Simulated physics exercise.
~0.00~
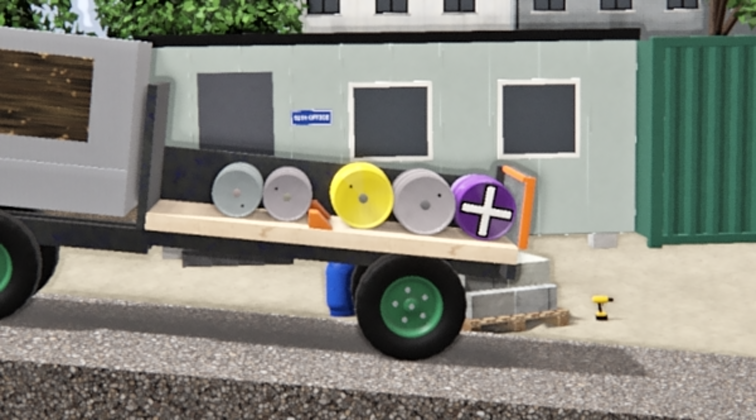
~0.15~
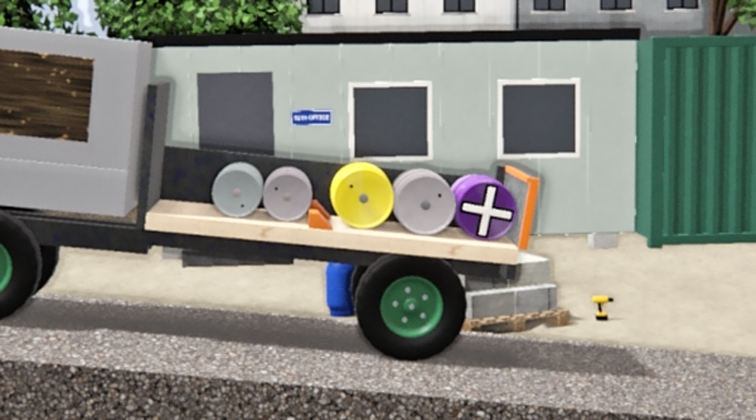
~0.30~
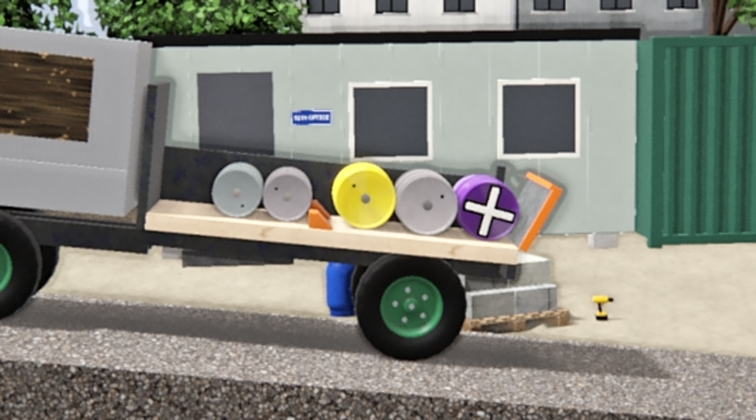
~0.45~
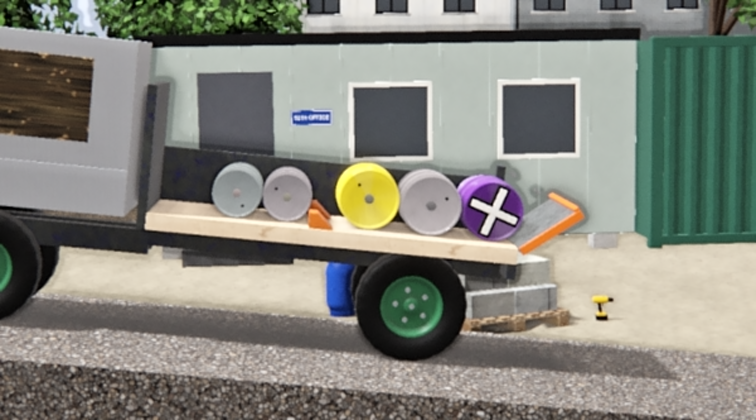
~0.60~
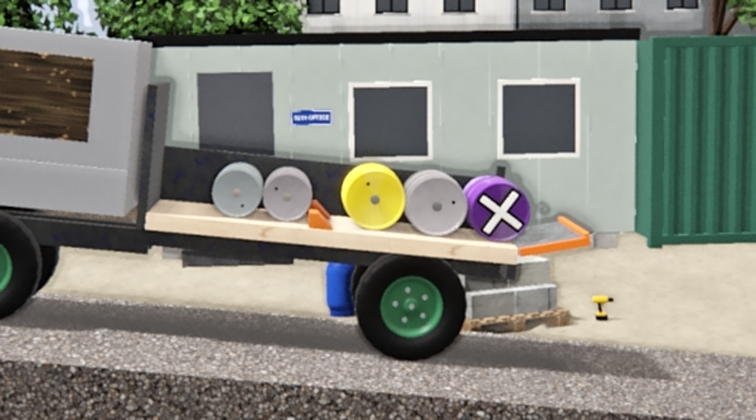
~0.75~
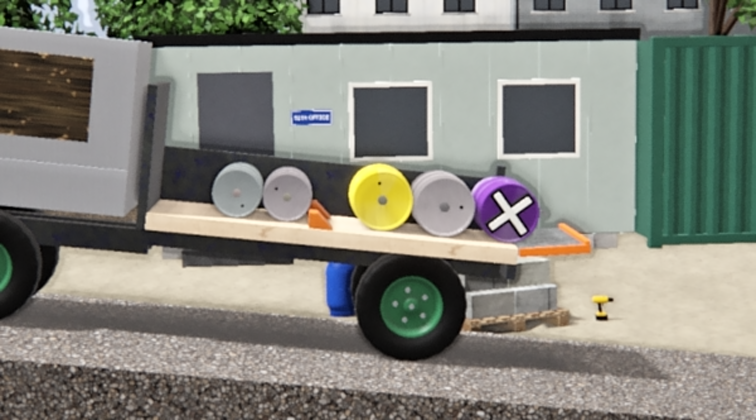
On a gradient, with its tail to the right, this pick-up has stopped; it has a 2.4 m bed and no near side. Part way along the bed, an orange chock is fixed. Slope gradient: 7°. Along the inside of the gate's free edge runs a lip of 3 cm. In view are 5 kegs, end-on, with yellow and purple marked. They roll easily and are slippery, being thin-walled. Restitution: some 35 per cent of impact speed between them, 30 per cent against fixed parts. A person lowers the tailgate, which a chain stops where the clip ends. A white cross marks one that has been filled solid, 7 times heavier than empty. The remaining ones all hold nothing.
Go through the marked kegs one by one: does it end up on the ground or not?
My prediction is that the yellow one does not leave while the purple one does not leave.
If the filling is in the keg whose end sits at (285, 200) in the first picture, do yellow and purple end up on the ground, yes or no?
Well, yellow? No, it won't. Purple? Yes, it will.
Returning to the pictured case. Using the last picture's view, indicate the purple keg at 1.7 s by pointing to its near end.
(565, 211), roughly.
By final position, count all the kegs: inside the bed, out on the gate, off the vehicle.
4 - 1 - 0.
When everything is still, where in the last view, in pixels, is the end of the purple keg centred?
Near pixel (559, 212).
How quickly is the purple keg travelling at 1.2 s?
About 0.4 m/s.
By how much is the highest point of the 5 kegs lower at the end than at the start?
Some 0 centimetres.
After 1.2 s, yellow is on the bed, 65 cm short of the hinge, rolling right; purple is on the gate, 15 cm past the hinge, rolling right; 0 of 5 are out.
After 1.7 s, yellow is on the bed, 50 cm short of the hinge, rolling right; purple is on the gate, 30 cm past the hinge, rolling right; 0 of 5 are out.
At rest (2.3 s), yellow is on the bed, 55 cm short of the hinge; purple is on the gate, 25 cm past the hinge; 0 of 5 are out.
